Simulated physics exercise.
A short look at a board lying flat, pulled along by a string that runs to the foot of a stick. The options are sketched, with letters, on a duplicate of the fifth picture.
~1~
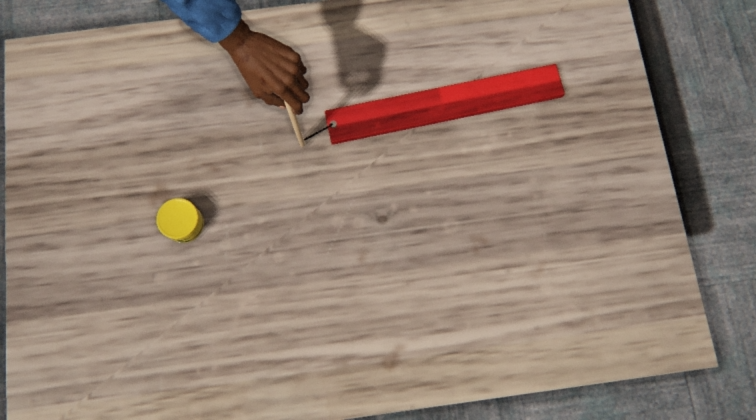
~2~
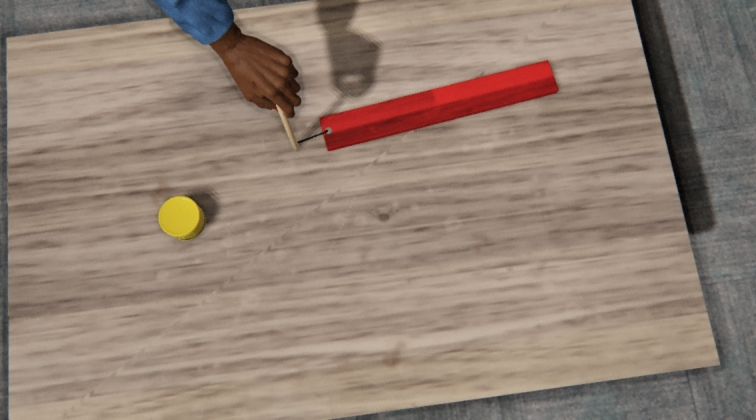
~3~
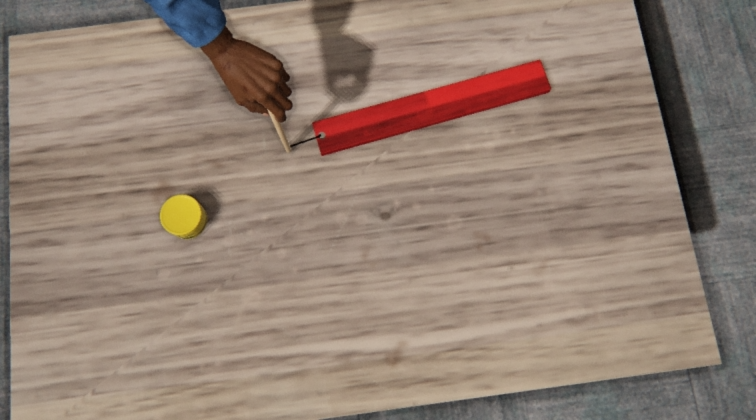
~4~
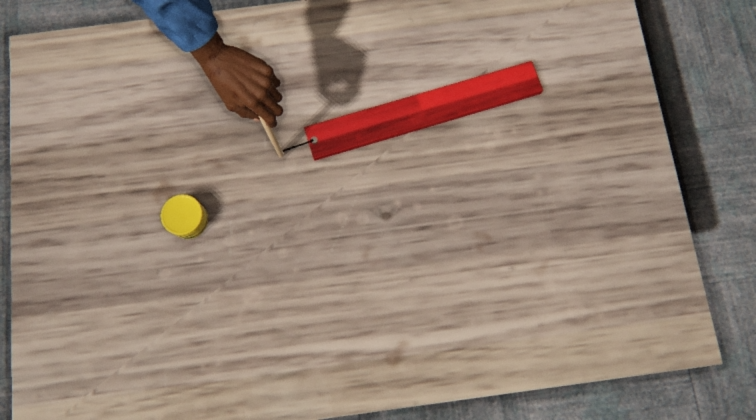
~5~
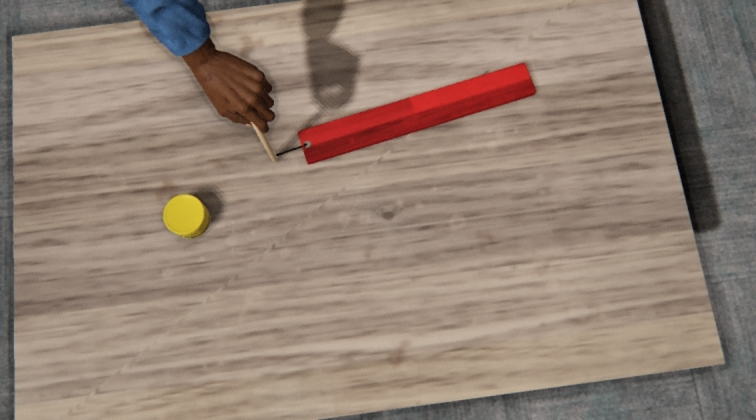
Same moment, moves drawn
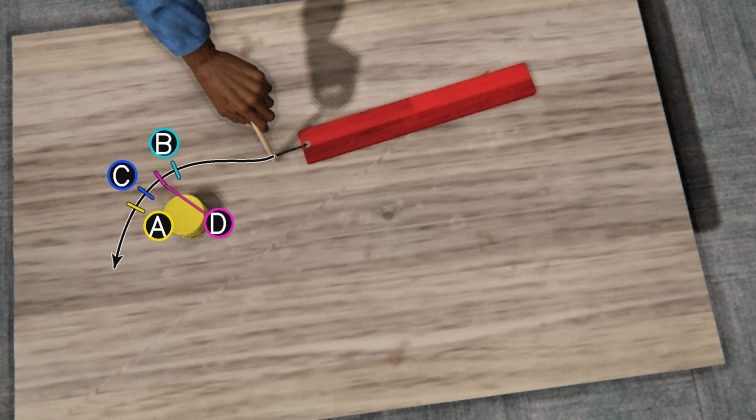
On a wood-grained tabletop, a hand holding a short stick draws a long red board slowly leftward and slightly toward the bottom by a dark string, while a yellow tub stays in place to the left.
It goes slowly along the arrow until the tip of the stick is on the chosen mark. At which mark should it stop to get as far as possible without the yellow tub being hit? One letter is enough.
All is well up to C.
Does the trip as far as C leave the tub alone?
For that mark, yes.
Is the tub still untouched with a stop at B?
Yes.
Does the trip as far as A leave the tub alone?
No.
On the copy, A at (136, 208); B at (176, 170); C at (146, 193); D at (161, 179); the route from (273, 156) via (165, 176) to (115, 267).
On C. First, foot of the stick (227, 162), middle of the board (375, 123).
Then, foot of the stick (181, 168), middle of the board (330, 133).
Finally, foot of the stick (147, 193), middle of the board (293, 145); nothing has been touched.
By contrast, A is too far, the tub has been hit; B is safe but short; D is safe but short.
